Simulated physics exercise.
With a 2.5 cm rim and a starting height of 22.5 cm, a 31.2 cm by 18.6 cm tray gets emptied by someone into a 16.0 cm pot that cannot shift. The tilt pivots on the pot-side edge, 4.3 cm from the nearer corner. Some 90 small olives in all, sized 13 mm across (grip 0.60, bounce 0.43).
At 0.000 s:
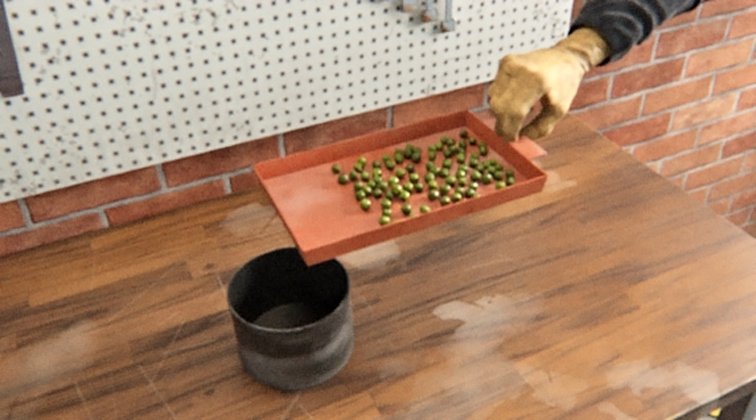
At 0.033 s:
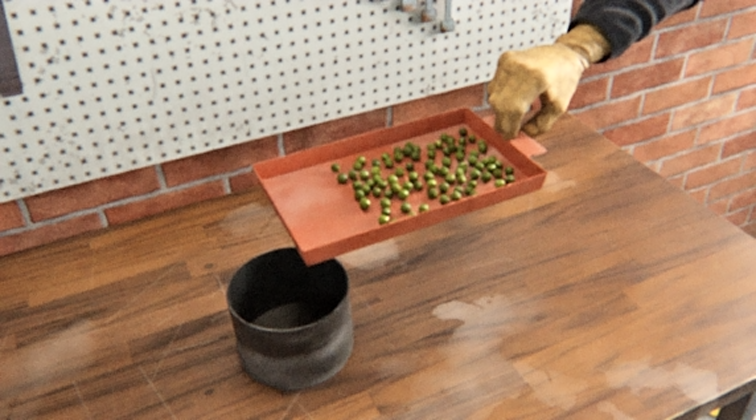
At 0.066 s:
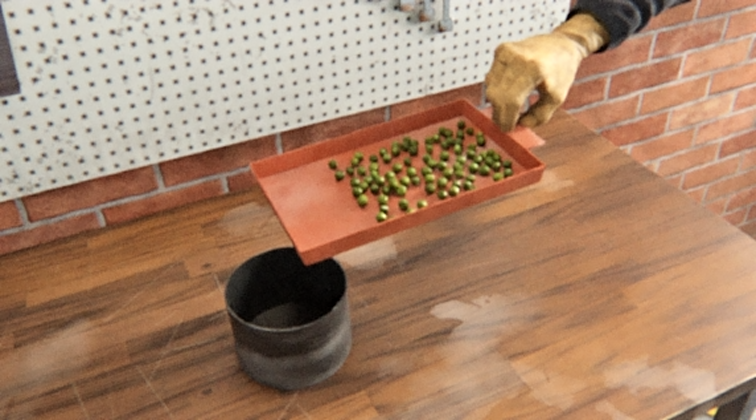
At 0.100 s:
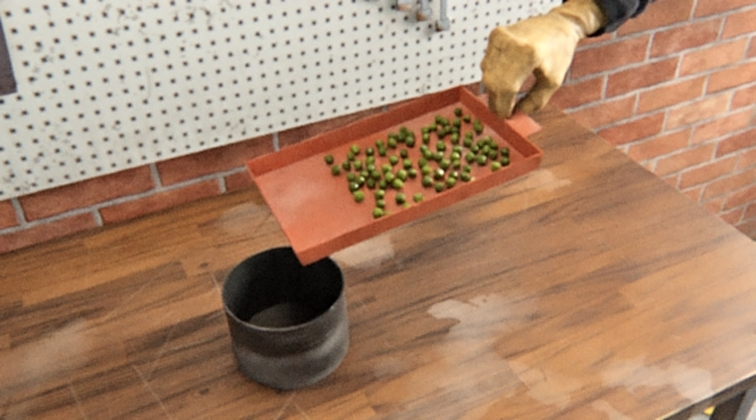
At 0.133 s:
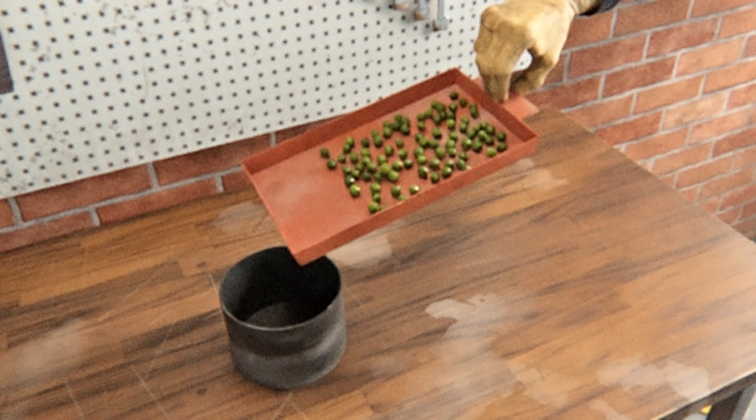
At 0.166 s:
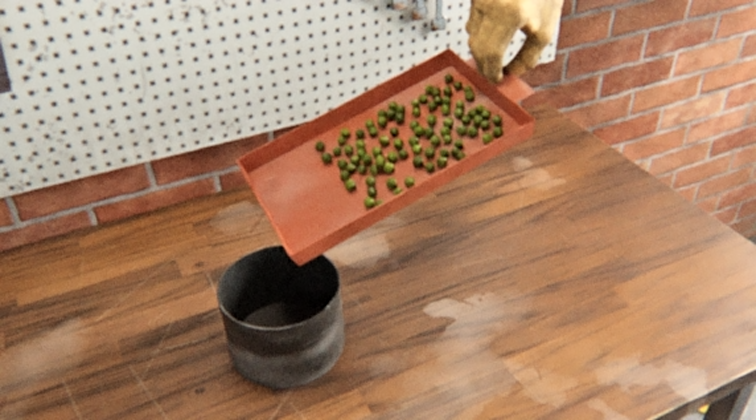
On a wooden workbench, a gloved hand lifting the right end of a red tray of small olives beside a dark pot.
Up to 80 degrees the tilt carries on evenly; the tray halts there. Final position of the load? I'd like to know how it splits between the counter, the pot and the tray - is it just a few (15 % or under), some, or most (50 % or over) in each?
Counter: Most; pot: Just a few; tray: Some.
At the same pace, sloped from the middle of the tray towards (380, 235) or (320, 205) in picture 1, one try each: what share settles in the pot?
Estimate: Some 0 % and some 10 % respectively.
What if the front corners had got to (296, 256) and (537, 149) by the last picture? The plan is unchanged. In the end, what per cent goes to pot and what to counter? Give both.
You'd end with pot at 0 and counter at 70.
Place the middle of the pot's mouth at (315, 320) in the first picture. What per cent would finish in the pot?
I'd put it at around 15 per cent.
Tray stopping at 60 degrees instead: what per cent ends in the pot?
Roughly 0 percent.
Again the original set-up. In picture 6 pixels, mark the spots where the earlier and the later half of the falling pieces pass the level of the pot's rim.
I'd mark about (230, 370) for the first half, then (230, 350) for the second.
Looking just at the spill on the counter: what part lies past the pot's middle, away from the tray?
Near 100 in a hundred.
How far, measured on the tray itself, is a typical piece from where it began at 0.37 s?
Displacement on the tray: About 2 cm.
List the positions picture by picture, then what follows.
The first frame shows tray tilt 0 degrees, front corners at (306, 248) and (543, 174); middle of the pieces at (429, 178); pot at (289, 286).
The second frame shows tray tilt 1 degrees, front corners at (305, 248) and (543, 172); middle of the pieces at (428, 176).
The third frame shows tray tilt 3 degrees, front corners at (303, 248) and (541, 165); middle of the pieces at (426, 171).
The fourth frame shows tray tilt 7 degrees, front corners at (299, 249) and (538, 152), lowest corner left front; middle of the pieces at (423, 163).
The fifth frame shows tray tilt 11 degrees, front corners at (295, 250) and (535, 136), lowest corner left front; middle of the pieces at (418, 152).
The sixth frame shows tray tilt 17 degrees, front corners at (292, 252) and (530, 119), lowest corner left front; middle of the pieces at (413, 141); pot at (279, 284). Its pace works out near 155 degrees a second.
After 0.37 s, tilt 49 degrees; the tray holds 100 %, the pot 0 %.
After 0.51 s, tilt 71 degrees; the tray holds 100 %, the pot 0 %.
Then, at 0.78 s, tilt 80 degrees; the tray holds 25 %, the pot 0 %.
In the end, at 1.7 s, counter 75 %, pot 0 %, tray 20 %.
